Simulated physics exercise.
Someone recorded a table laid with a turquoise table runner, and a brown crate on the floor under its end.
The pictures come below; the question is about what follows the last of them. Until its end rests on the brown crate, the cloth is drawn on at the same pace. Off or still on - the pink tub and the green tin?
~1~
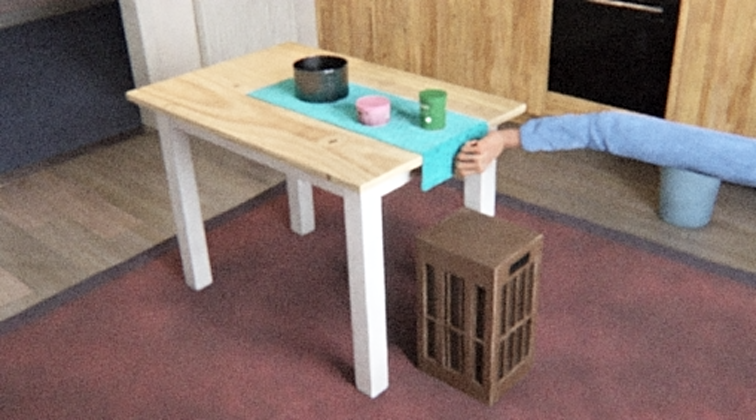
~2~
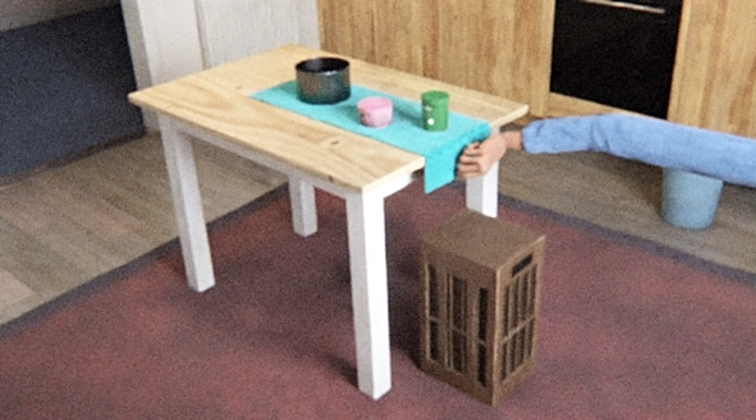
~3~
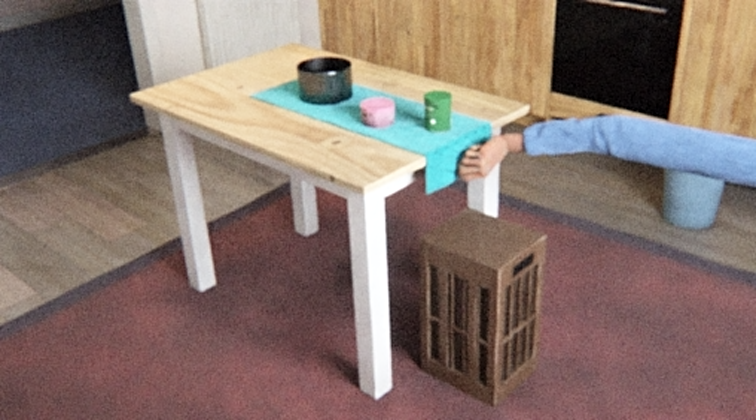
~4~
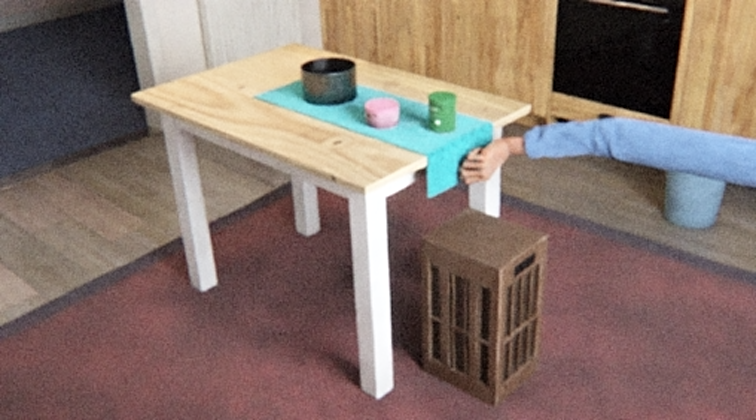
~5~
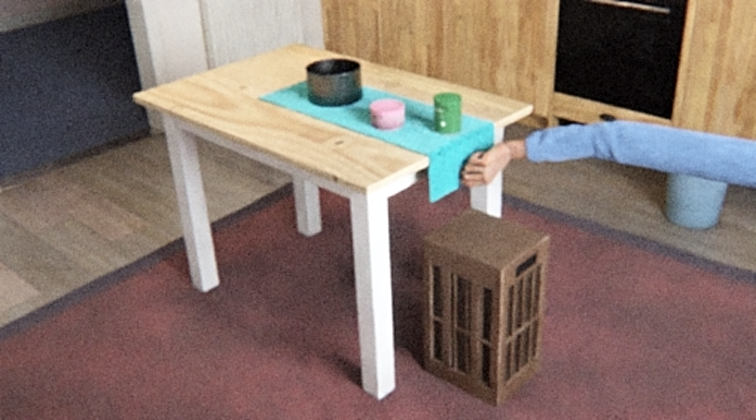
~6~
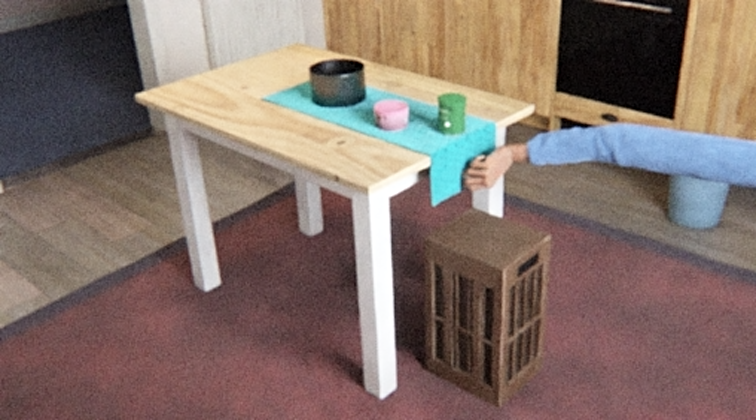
Pink tub: Still on, green tin: Off.
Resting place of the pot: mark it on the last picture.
About (367, 91).
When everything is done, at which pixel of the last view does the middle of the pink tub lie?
End point, last frame: (425, 126).
Then, 0.26 s past the final frame, hem going down; tub moved a little; tin carried along near (468, 119).
Then, 0.66 s past the final frame, hem on the crate; tub carried along near (423, 126); tin over the edge.
When it is over, hem on the crate; tub carried along near (425, 126); tin over the edge. The pink tub remains up there and the green tin is carried off the end.
